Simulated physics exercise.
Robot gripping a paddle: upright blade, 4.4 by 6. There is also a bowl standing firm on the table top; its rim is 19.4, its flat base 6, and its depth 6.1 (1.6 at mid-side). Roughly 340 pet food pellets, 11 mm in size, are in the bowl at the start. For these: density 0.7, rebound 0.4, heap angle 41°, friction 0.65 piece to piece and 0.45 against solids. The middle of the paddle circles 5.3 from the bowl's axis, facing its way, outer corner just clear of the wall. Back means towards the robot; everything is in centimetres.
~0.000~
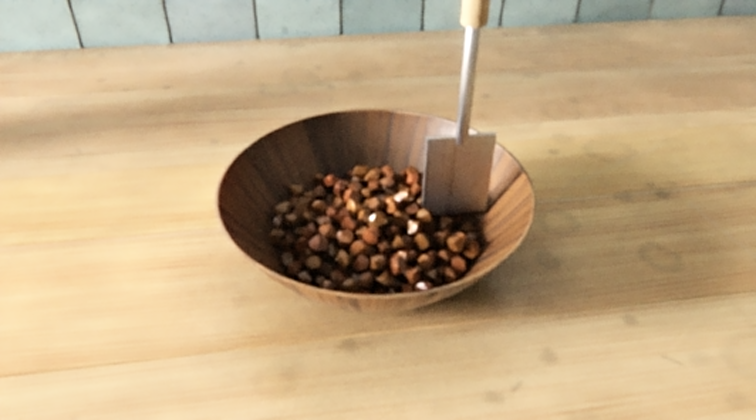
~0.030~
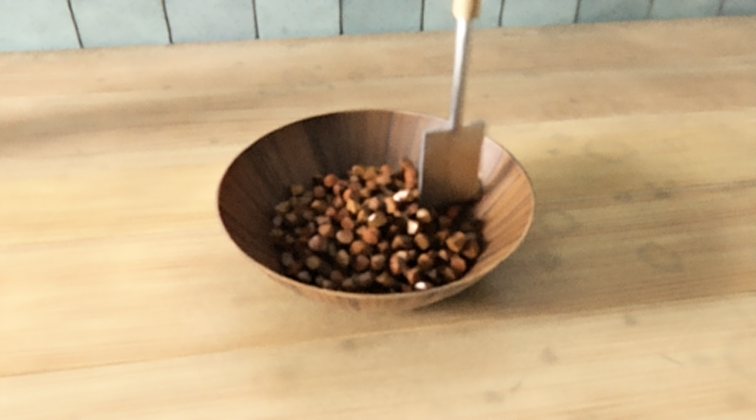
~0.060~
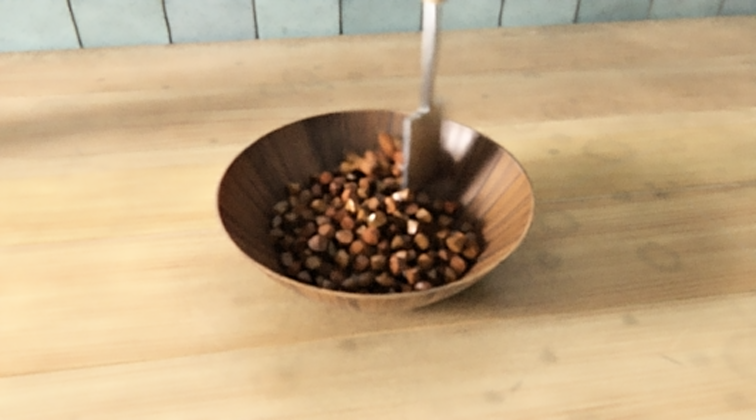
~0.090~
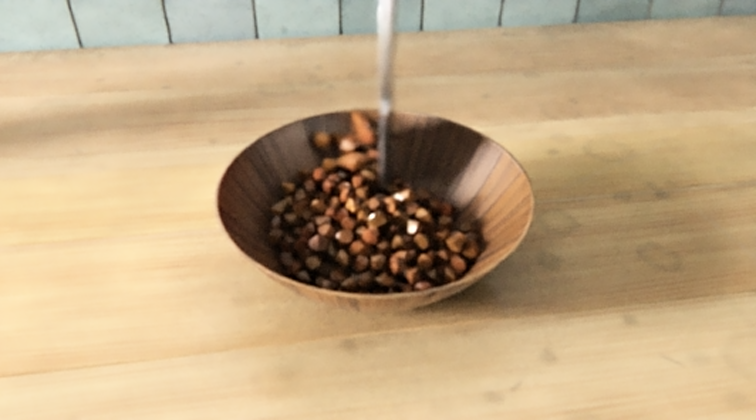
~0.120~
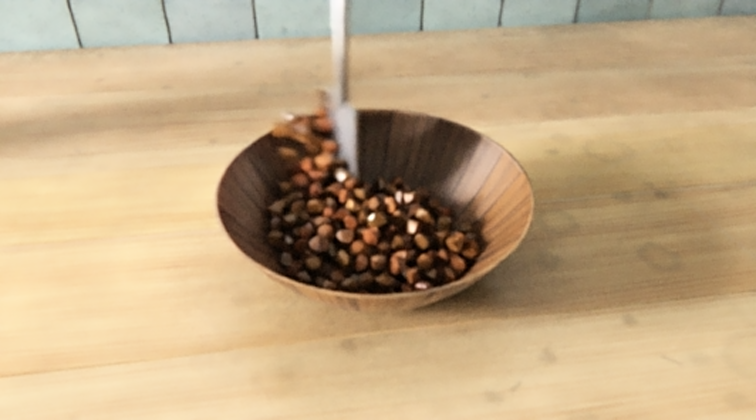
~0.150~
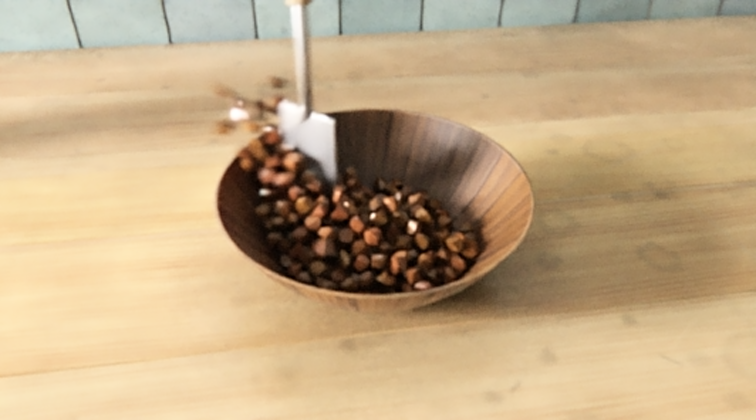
A flat metal paddle sweeping leftward around the back of a wooden bowl, pushing brown pellets up and over the left rim.
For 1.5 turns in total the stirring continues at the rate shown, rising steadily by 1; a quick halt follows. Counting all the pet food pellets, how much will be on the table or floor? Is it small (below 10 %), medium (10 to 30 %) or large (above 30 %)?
It is medium.
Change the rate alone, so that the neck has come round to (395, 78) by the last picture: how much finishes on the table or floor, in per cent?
About 5 %.
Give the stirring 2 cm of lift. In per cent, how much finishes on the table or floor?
Around 10 percent of it.
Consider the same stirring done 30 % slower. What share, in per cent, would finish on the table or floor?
10 %.
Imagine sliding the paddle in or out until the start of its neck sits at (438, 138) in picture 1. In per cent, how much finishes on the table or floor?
Roughly 30 per cent.
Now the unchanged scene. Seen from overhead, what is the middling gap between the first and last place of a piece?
Some 1 cm.
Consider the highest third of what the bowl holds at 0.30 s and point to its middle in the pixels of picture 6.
I'd point to somewhere close to (420, 244).
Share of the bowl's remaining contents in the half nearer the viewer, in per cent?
Close to 55 in a hundred.
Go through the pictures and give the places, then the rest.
The paddle neck at (464, 114), 0° round; upper third of the load around (375, 214), from x 280 to 470, top at y 170; 341 in the bowl, in the first frame.
The paddle neck at (458, 104), 12° round; upper third of the load around (375, 214), from x 280 to 470, top at y 165, in the second frame.
The paddle neck at (429, 86), 42° round; upper third of the load around (368, 209), from x 275 to 470, top at y 140, in the third frame.
The paddle neck at (387, 77), 73° round; upper third of the load around (360, 207), from x 275 to 470, top at y 115, in the fourth frame.
The paddle neck at (343, 78), 104° round; upper third of the load around (334, 207), from x 275 to 470, top at y 95, in the fifth frame.
The paddle neck at (306, 90), 136° round; upper third of the load around (315, 208), from x 220 to 470, top at y 85; 333 in the bowl, 8 in flight or on the tool, in the sixth frame.
After 0.30 s, 289° round, highest piece 12 above the table; 298 in the bowl, 15 on the table or floor, 28 in flight or on the tool.
After 0.44 s, 82° round, highest piece 10 above the table; 277 in the bowl, 49 on the table or floor, 15 in flight or on the tool.
After 0.72 s, 180° round, highest piece 5 above the table; 276 in the bowl, 65 on the table or floor.
After 1.42 s, 180° round, highest piece 5 above the table; 276 in the bowl, 65 on the table or floor.
In the end, 276 in the bowl, 65 on the table or floor. That is 19 % on the table or floor.
